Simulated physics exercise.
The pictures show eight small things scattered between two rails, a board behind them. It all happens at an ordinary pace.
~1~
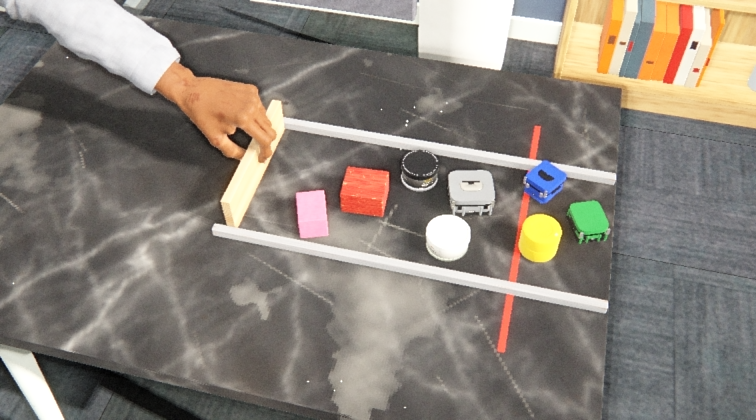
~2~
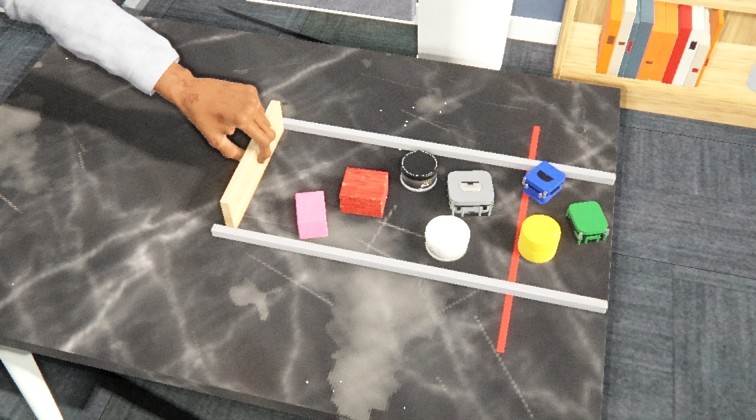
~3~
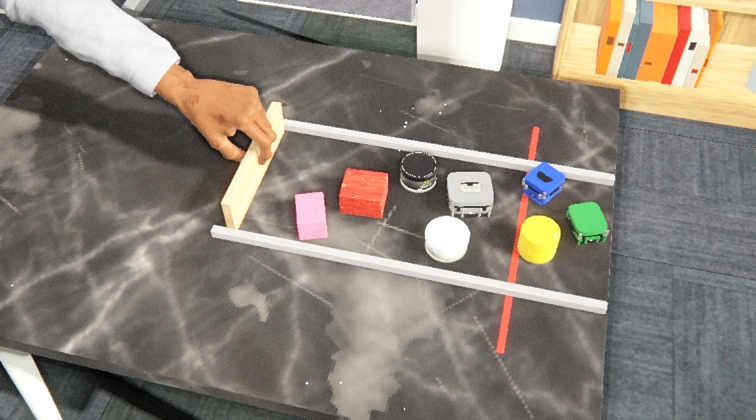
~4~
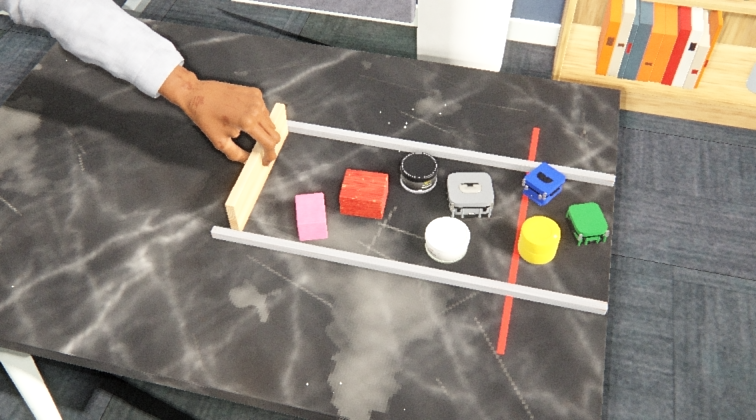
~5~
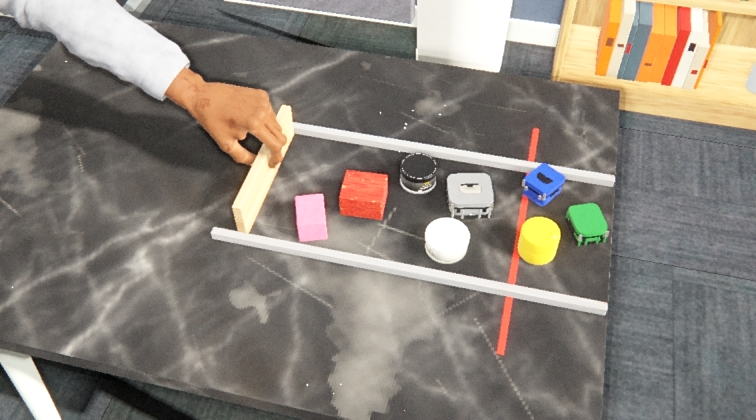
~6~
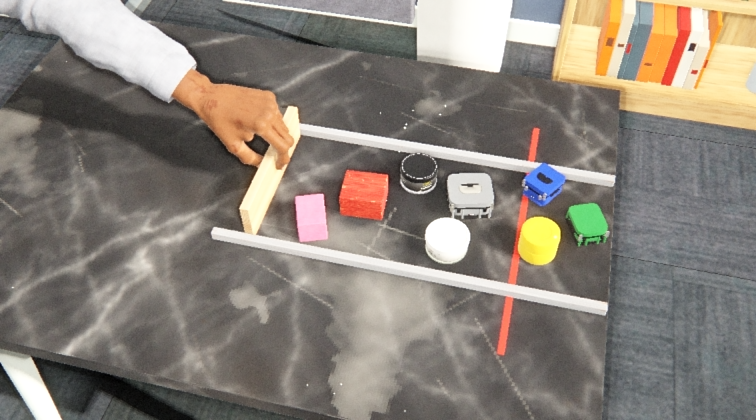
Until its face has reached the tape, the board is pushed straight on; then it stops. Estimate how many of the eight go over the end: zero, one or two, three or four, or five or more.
A single one or a pair go.
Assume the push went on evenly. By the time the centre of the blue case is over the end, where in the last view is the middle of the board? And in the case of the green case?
Its middle is about (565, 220) and about (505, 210).
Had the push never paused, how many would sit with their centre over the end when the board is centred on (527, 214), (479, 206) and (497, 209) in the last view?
Respectively 1, 0 and 0.
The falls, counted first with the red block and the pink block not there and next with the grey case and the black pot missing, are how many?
You'd see 0 fallen, and 0 in the other try.
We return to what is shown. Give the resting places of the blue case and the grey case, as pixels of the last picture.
The first one ends at (577, 188), the second at (589, 216).
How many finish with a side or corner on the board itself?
Total: 3.
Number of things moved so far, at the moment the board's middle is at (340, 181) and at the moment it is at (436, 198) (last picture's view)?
By then 1, and later 5.
A little later, none off yet; green case at rest near (587, 225); yellow lid at rest near (539, 241); blue case at rest near (543, 186).
Next, none off yet; green case at rest near (587, 225); yellow lid shifted a little near (551, 240); blue case shifted a little near (559, 185).
When it is over, the number that fall off is one or two; down, green case.
